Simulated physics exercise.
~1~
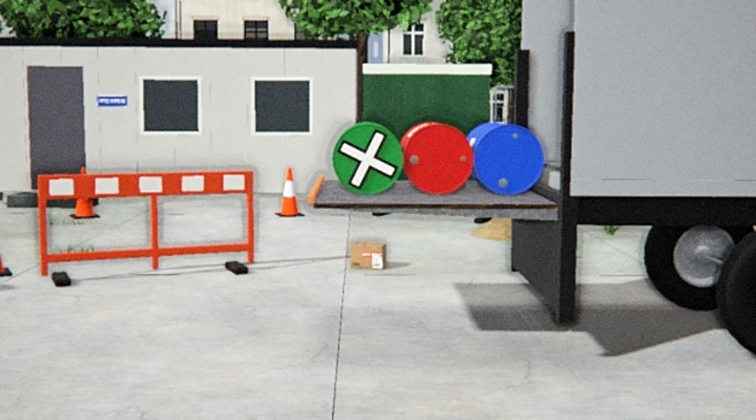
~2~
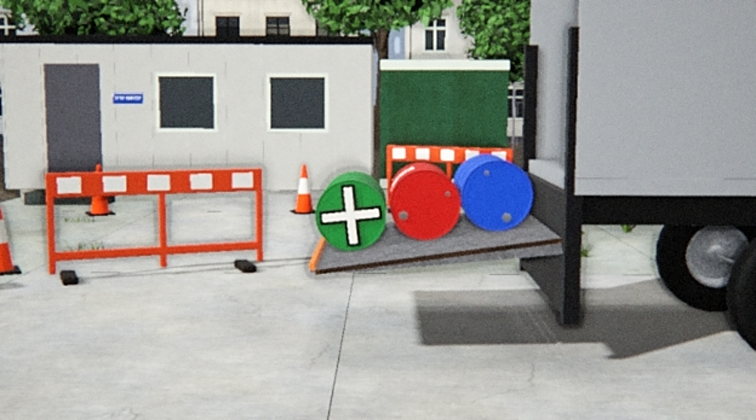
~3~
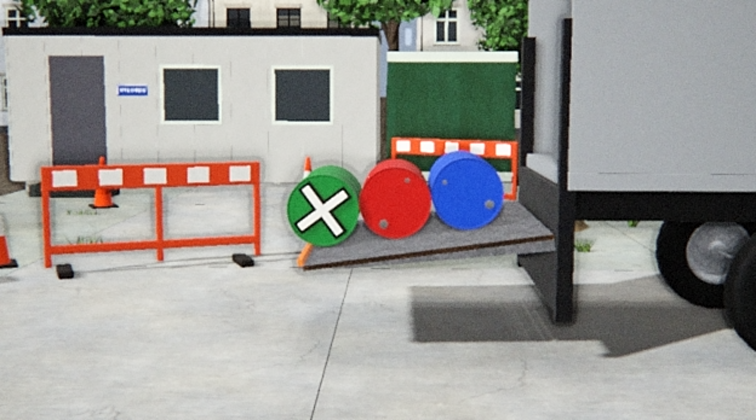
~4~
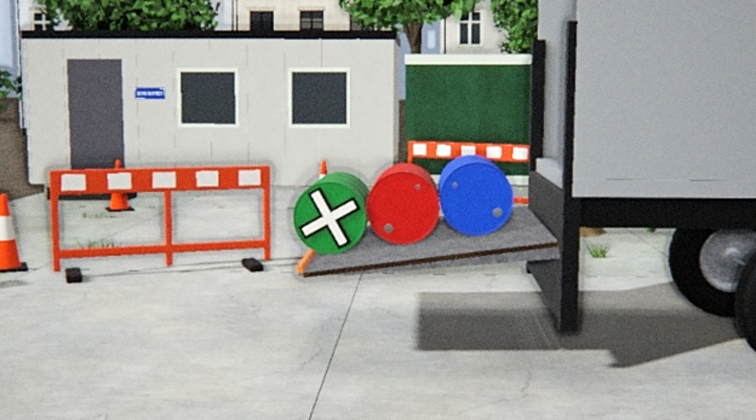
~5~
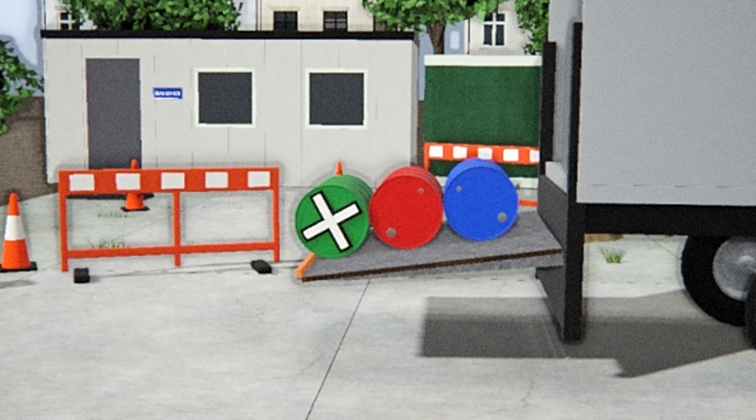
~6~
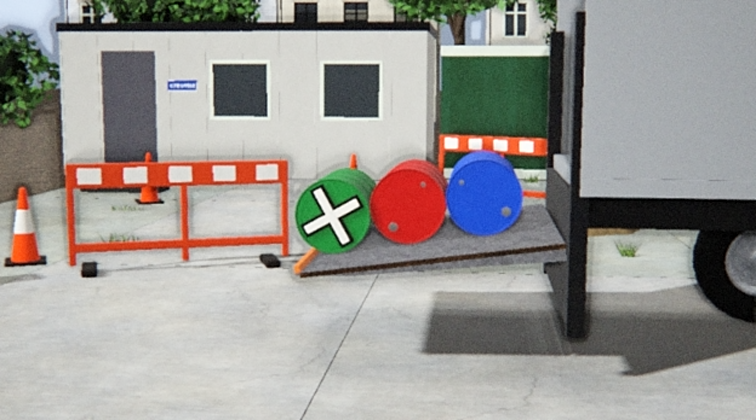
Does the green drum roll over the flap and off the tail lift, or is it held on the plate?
The green drum is held back at the flap and stays on the tilted plate, with the red and blue drums resting behind it.
